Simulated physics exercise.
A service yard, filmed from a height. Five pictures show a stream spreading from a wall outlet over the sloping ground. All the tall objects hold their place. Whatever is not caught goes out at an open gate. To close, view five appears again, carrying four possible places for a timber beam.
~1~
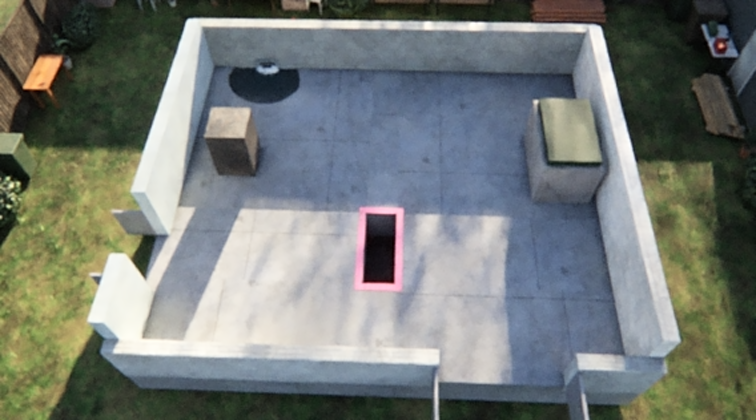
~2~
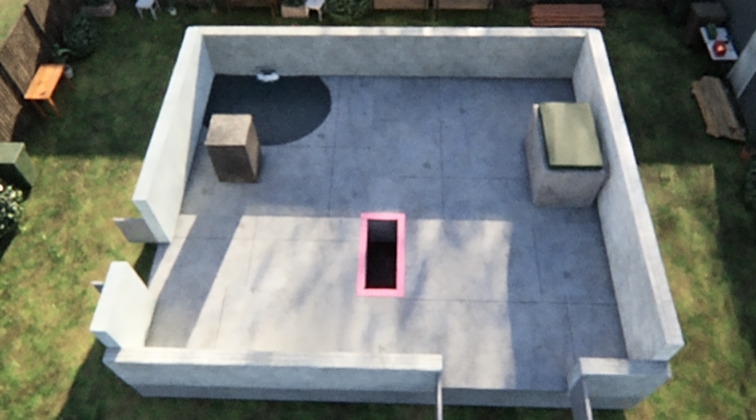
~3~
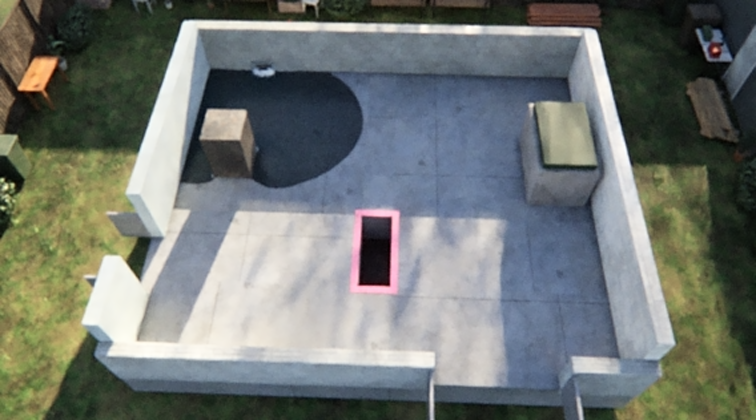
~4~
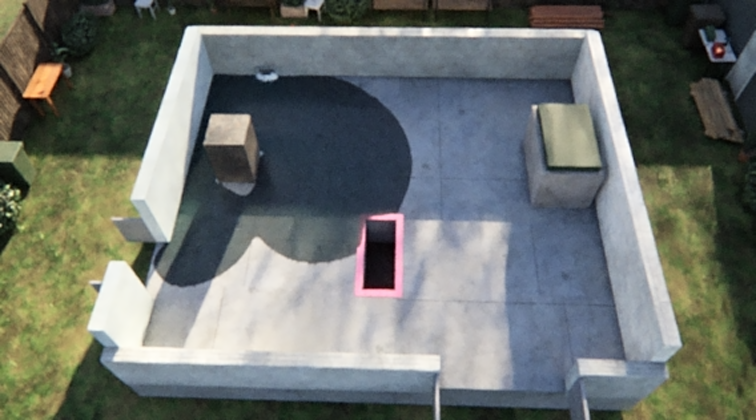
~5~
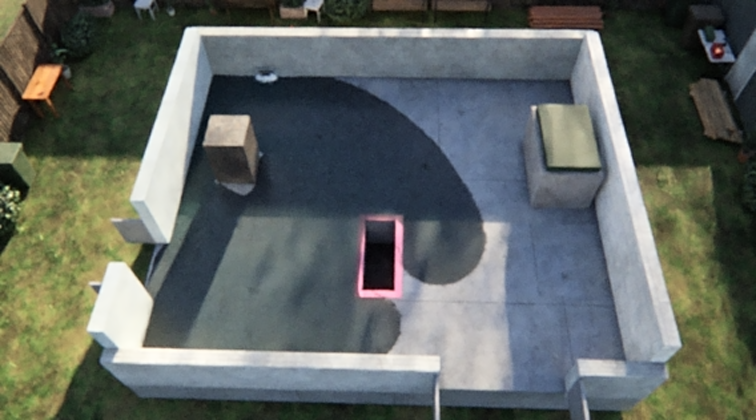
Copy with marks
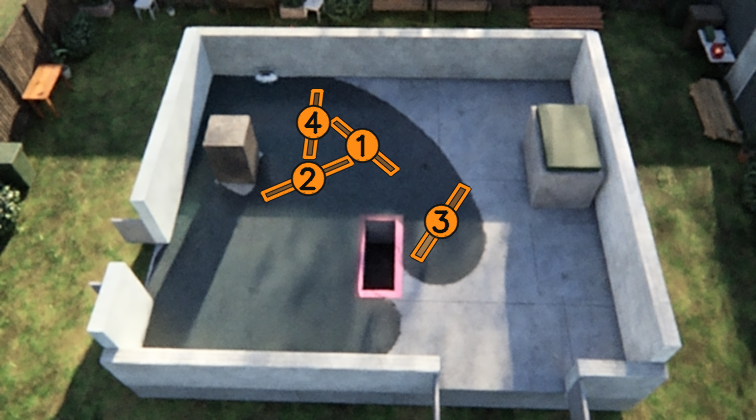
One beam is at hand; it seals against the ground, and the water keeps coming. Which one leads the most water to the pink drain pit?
I would pick spot 3.
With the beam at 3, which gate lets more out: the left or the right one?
The right gate.
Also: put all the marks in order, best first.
3, 1, 4, 2.
On the marked copy, 1 from (333, 120) to (394, 171); 2 from (264, 196) to (350, 160); 3 from (416, 258) to (464, 186); 4 from (309, 157) to (317, 90).
With 1, about 28 % of the stream goes into the pink drain pit, about 71 % out by the gates.
With 2, about 5 % of the stream goes into the pink drain pit, about 94 % out by the gates.
With 3, about 42 % of the stream goes into the pink drain pit, about 56 % out by the gates.
With 4, about 18 % of the stream goes into the pink drain pit, about 81 % out by the gates.
